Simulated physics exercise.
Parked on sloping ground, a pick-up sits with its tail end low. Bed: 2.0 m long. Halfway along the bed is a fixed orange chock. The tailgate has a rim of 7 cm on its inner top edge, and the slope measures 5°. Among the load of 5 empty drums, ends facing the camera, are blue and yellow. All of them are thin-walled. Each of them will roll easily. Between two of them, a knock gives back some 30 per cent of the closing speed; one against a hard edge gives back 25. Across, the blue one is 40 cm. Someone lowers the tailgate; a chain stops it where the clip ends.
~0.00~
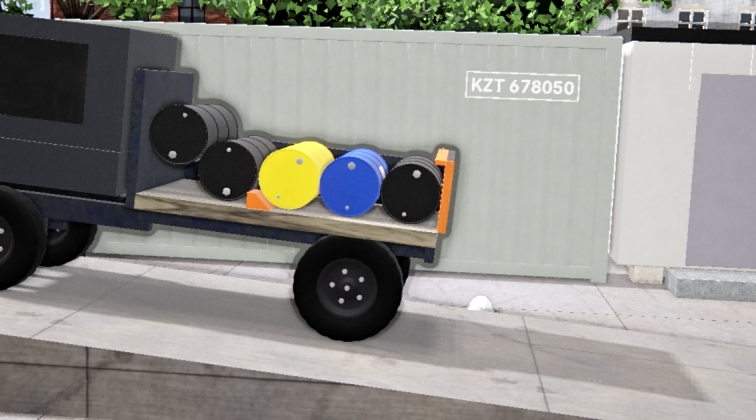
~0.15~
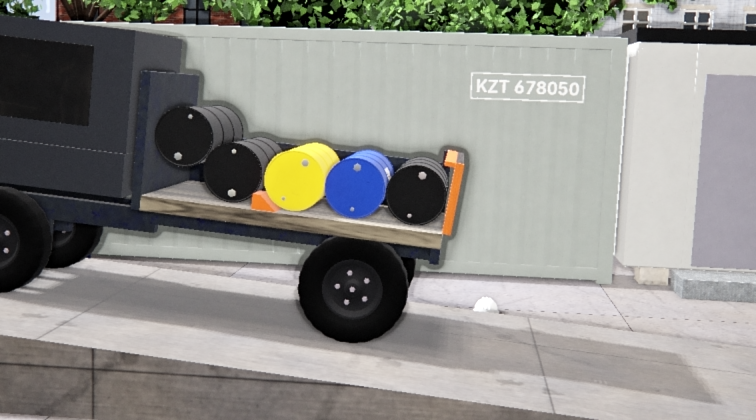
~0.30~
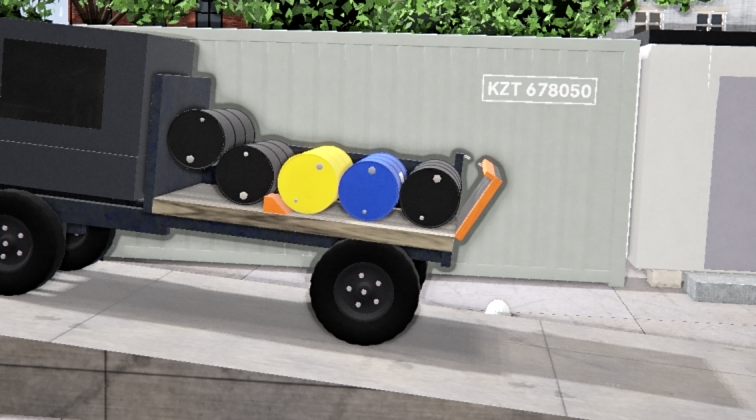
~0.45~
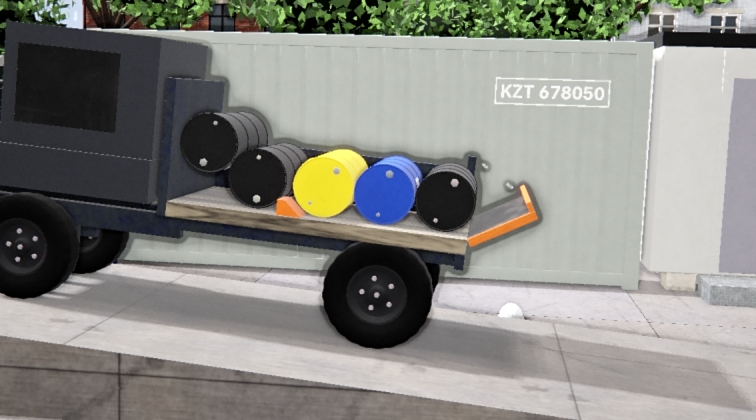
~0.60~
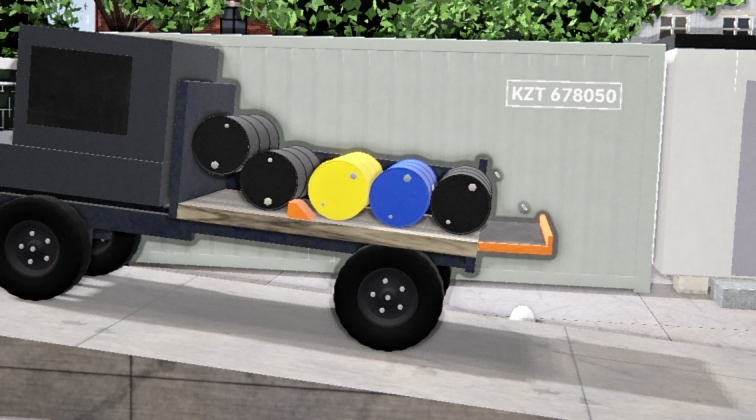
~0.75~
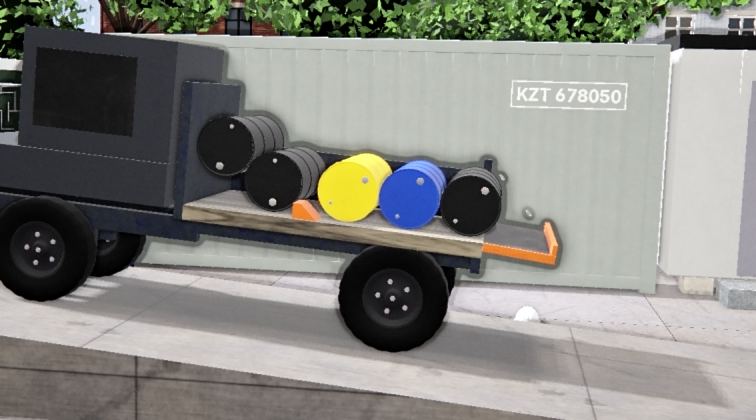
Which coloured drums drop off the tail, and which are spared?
Looking at it, blue doesn't leave and yellow doesn't leave.
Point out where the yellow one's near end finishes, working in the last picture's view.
In the last view it sits close to (417, 200).
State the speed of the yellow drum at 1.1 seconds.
Its speed is roughly 0.4 m/s.
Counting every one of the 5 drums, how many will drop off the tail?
The number is exactly 0.
By 1.1 s, blue is on the bed, 40 cm short of the hinge, rolling right; yellow is on the bed, 80 cm short of the hinge, rolling right; 0 of 5 are out.
By 1.3 s, blue is on the bed, 35 cm short of the hinge, rolling right; yellow is on the bed, 75 cm short of the hinge, rolling right; 0 of 5 are out.
By 1.7 s, blue is on the bed, 15 cm short of the hinge, rolling right; yellow is on the bed, 55 cm short of the hinge, rolling right; 0 of 5 are out.
Finally (2.0 s), blue is on the bed, 5 cm short of the hinge; yellow is on the bed, 45 cm short of the hinge; 0 of 5 are out.
